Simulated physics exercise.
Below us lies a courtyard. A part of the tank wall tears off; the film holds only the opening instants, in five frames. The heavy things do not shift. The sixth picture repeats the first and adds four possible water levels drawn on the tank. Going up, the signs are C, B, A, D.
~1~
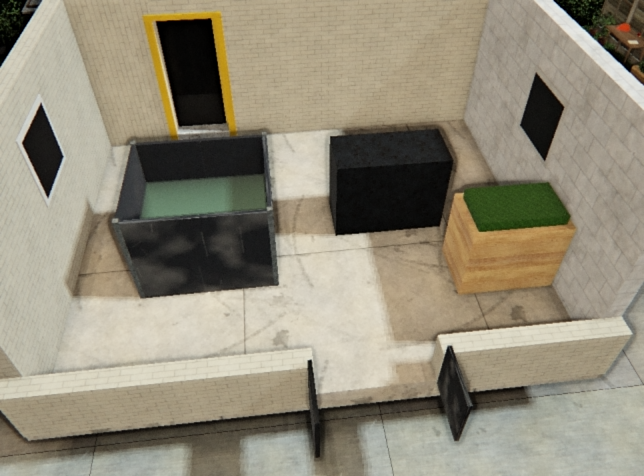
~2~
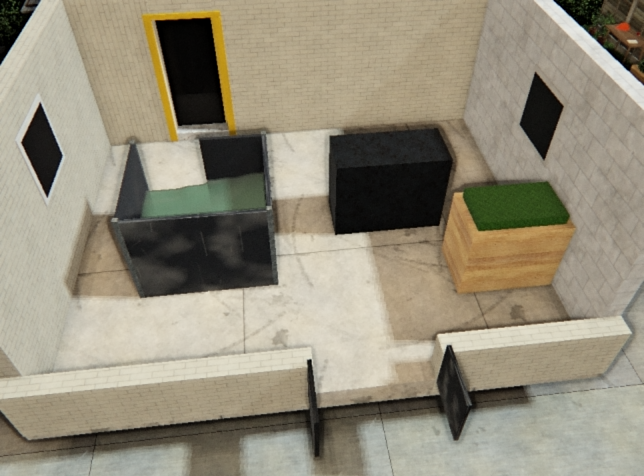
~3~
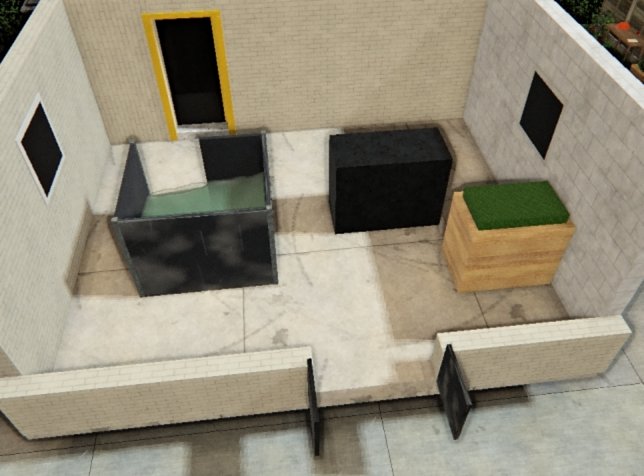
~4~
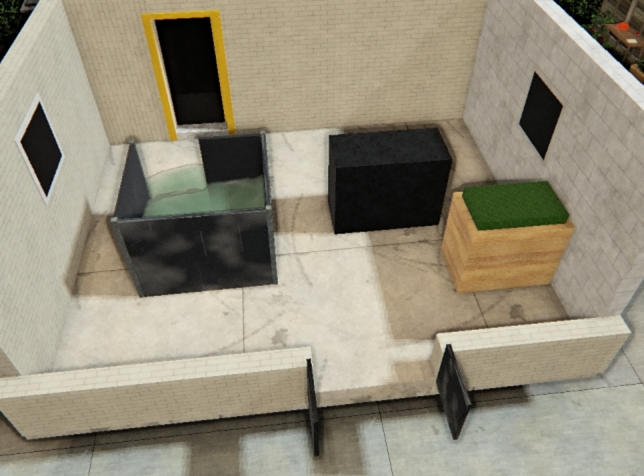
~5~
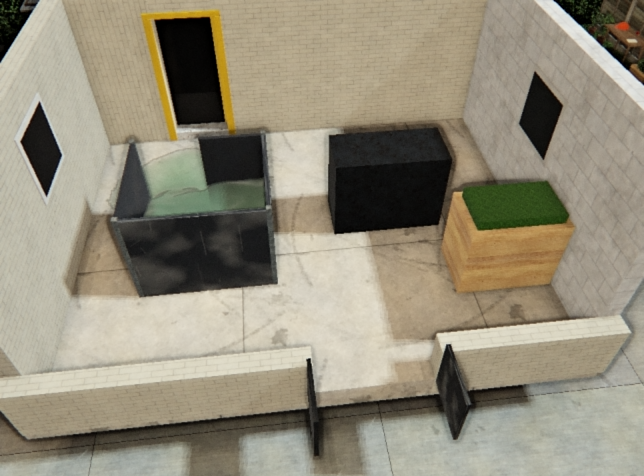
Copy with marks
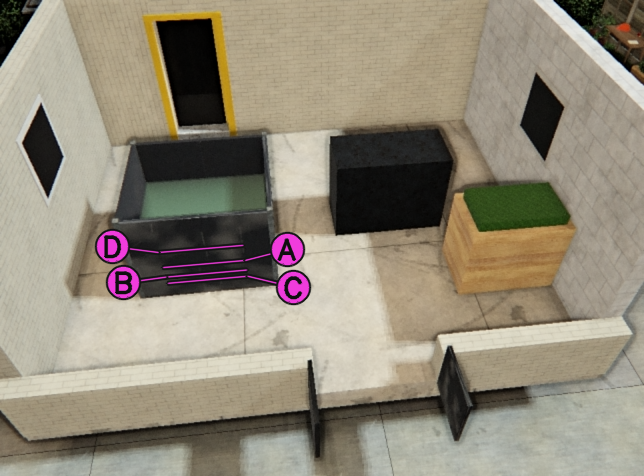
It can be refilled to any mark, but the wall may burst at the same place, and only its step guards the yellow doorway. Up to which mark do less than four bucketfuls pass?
Go for B.
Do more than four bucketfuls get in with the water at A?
Yes, it does.
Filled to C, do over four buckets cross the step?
No, not at all.
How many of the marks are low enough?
Two.
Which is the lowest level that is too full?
Level A.
On the marked copy, A at (204, 263); B at (206, 273); C at (208, 279); D at (201, 248); from the bottom up C, B, A, D.
If A is chosen, about 10 bucketfuls get in.
If B is chosen, a bucket or two gets in.
If C is chosen, nothing gets over.
If D is chosen, dozens of bucketfuls pour in.
